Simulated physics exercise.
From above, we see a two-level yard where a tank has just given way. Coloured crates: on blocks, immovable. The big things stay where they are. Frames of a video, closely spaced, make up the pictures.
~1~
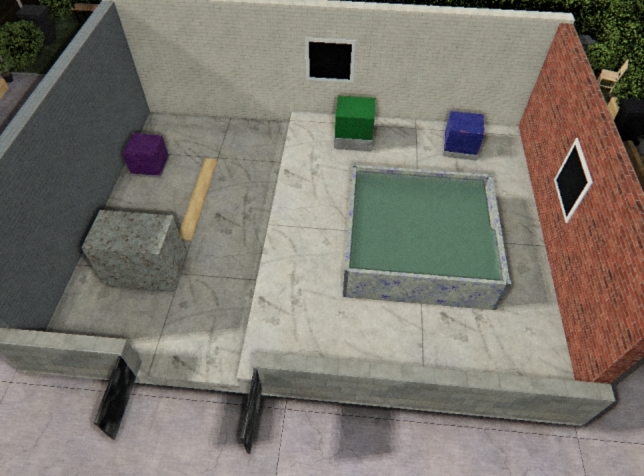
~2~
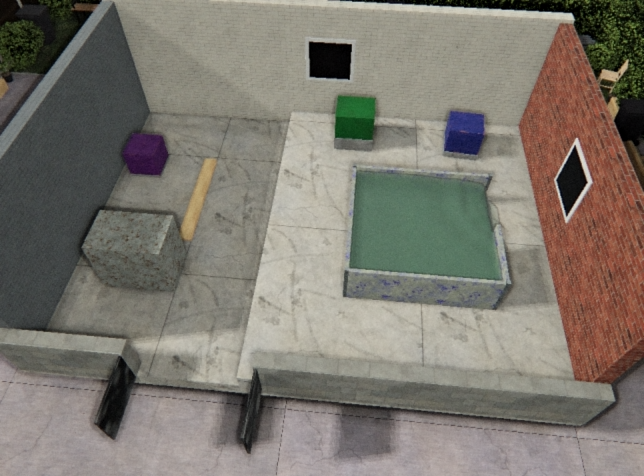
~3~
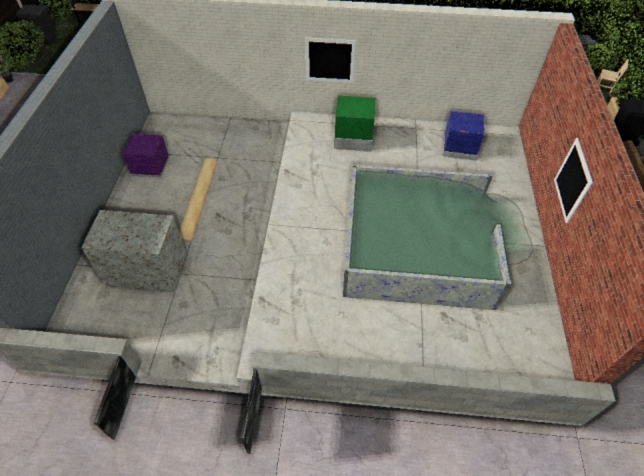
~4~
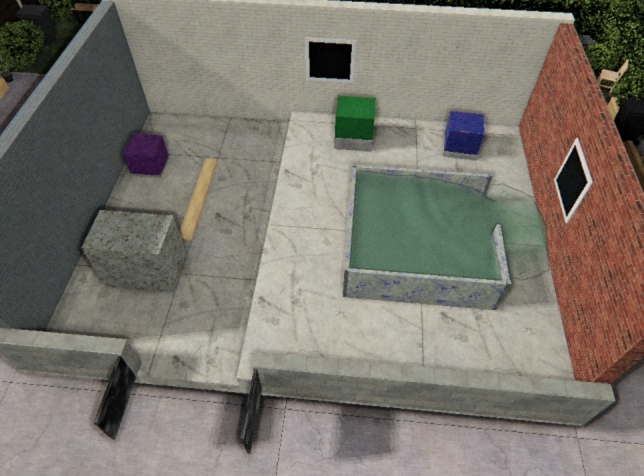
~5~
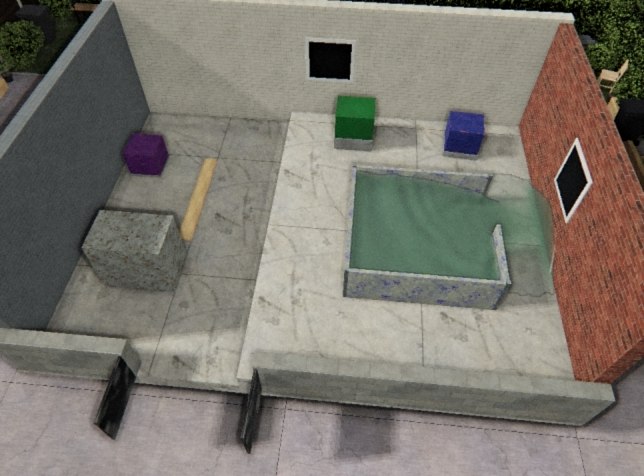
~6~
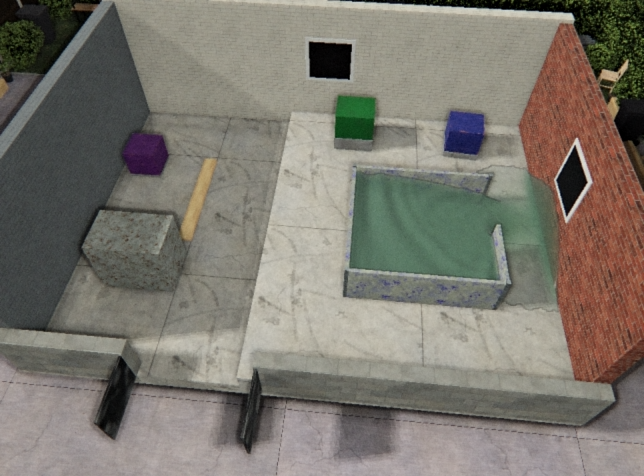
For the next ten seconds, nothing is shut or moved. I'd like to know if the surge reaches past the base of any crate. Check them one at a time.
The green crate is out of reach; the blue crate is within reach; the purple crate is within reach.
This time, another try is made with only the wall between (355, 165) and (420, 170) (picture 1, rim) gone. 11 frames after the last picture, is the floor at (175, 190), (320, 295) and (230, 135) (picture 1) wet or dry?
The first point is unwetted, the second unwetted, the third swamped.
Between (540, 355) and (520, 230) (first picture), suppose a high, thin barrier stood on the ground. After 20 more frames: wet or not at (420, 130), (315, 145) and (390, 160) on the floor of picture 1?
First inundated, then unwetted, then inundated.
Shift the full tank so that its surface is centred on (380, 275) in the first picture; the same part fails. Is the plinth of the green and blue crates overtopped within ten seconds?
I'd say the green is unharmed, while the blue is overrun.
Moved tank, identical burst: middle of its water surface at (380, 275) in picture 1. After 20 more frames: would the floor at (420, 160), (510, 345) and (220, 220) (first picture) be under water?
Results in order - swamped, swamped, left untouched.
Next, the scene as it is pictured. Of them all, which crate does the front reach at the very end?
The purple-painted one.
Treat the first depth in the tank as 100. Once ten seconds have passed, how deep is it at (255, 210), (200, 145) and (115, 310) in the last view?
Respectively near 10, 6 and 12 per cent.
A moment on, water covers 15 % of the floor; the green crate not reached, the blue crate water round its plinth, the purple crate not reached.
Next, water covers 20 % of the floor; the green crate not reached, the blue crate water round its plinth, the purple crate not reached.
Then, water covers 40 % of the floor; the green crate water round its plinth, the blue crate water round its plinth, the purple crate not reached.
Later, water covers 85 % of the floor; the green crate water round its plinth, the blue crate water round its plinth, the purple crate water round its plinth.
In the end, water covers 95 % of the floor; the green crate stayed above the water, the blue crate was topped, the purple crate was topped.
